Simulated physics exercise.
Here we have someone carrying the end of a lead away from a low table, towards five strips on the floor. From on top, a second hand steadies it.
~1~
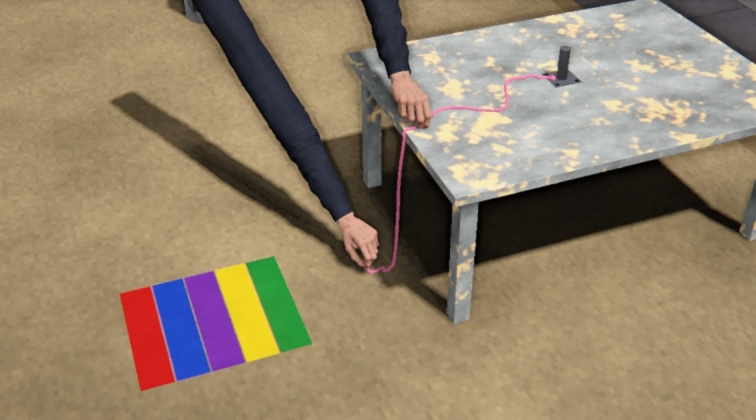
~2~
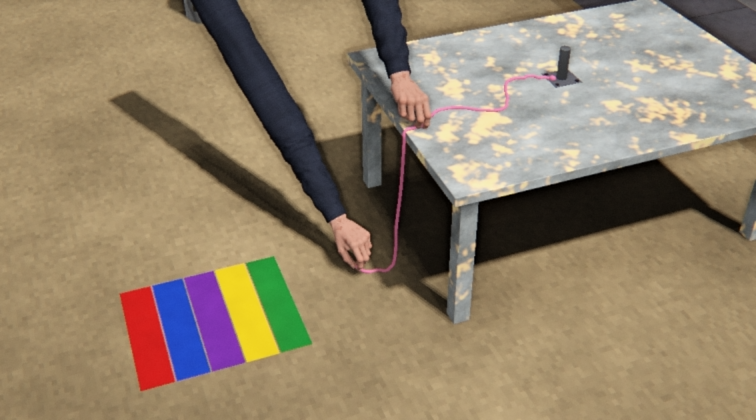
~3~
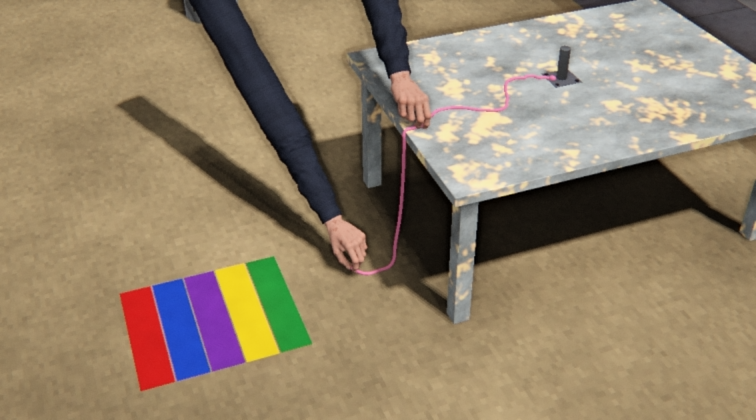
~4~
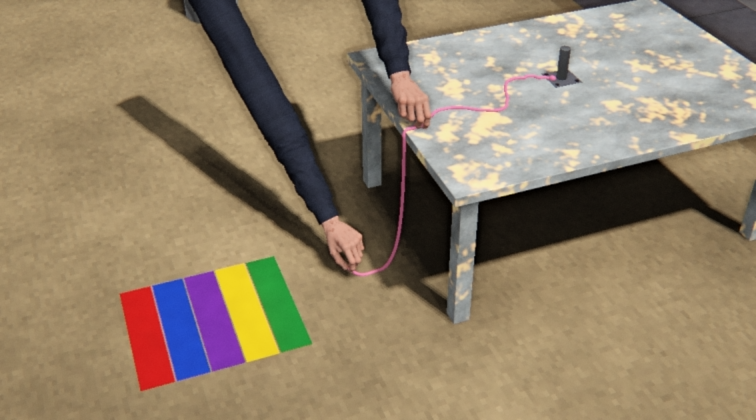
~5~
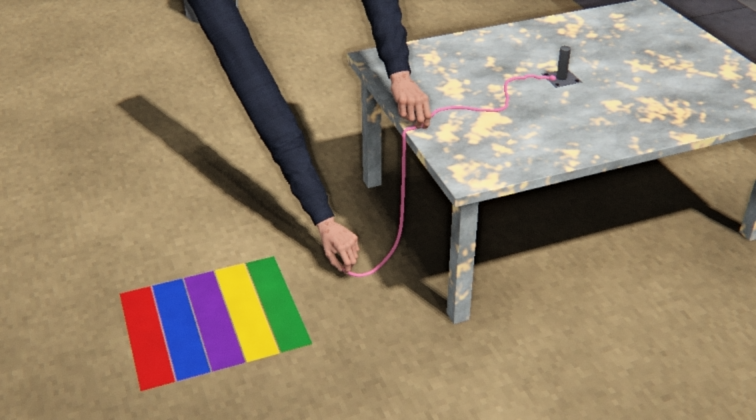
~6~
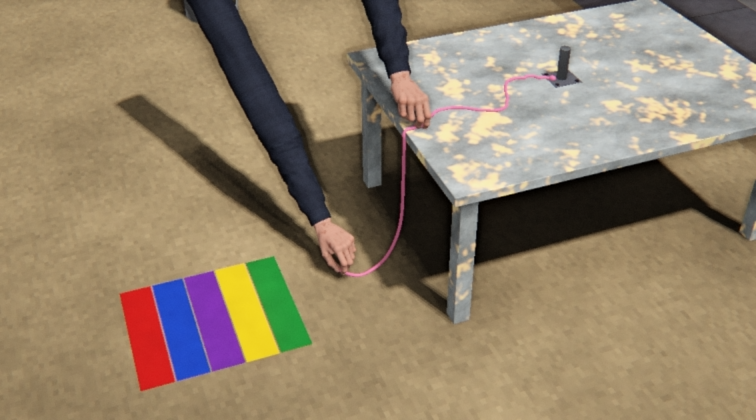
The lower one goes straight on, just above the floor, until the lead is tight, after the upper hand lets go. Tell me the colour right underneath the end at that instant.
Right underneath is purple.
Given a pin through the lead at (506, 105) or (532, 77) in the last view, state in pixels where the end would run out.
First try near (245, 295), second near (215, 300).
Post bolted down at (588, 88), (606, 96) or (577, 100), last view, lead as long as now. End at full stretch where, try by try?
The three places are (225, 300), (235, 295) and (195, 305), in that order.
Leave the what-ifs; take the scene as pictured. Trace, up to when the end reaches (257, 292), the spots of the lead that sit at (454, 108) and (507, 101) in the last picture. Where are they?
First mark (424, 121), second mark (480, 104).
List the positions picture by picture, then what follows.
The first picture shows end (364, 265); green (290, 331); yellow (257, 340); purple (223, 349); blue (189, 358); red (153, 368).
The second picture shows end (357, 267); lead through (524, 78) (507, 104) (445, 109) (404, 142) (400, 198) (395, 252).
The third picture shows end (352, 268).
The fourth picture shows end (349, 269); lead through (524, 78) (507, 104) (445, 109) (404, 142) (403, 197) (394, 252).
The fifth picture shows end (344, 270).
The sixth picture shows end (341, 271); lead through (524, 78) (507, 104) (445, 109) (404, 142) (403, 197) (389, 253).
Soon after, end near (257, 292); over yellow.
After that, end near (227, 300); over yellow.
At the stop, end near (209, 304); over purple. The purple one.
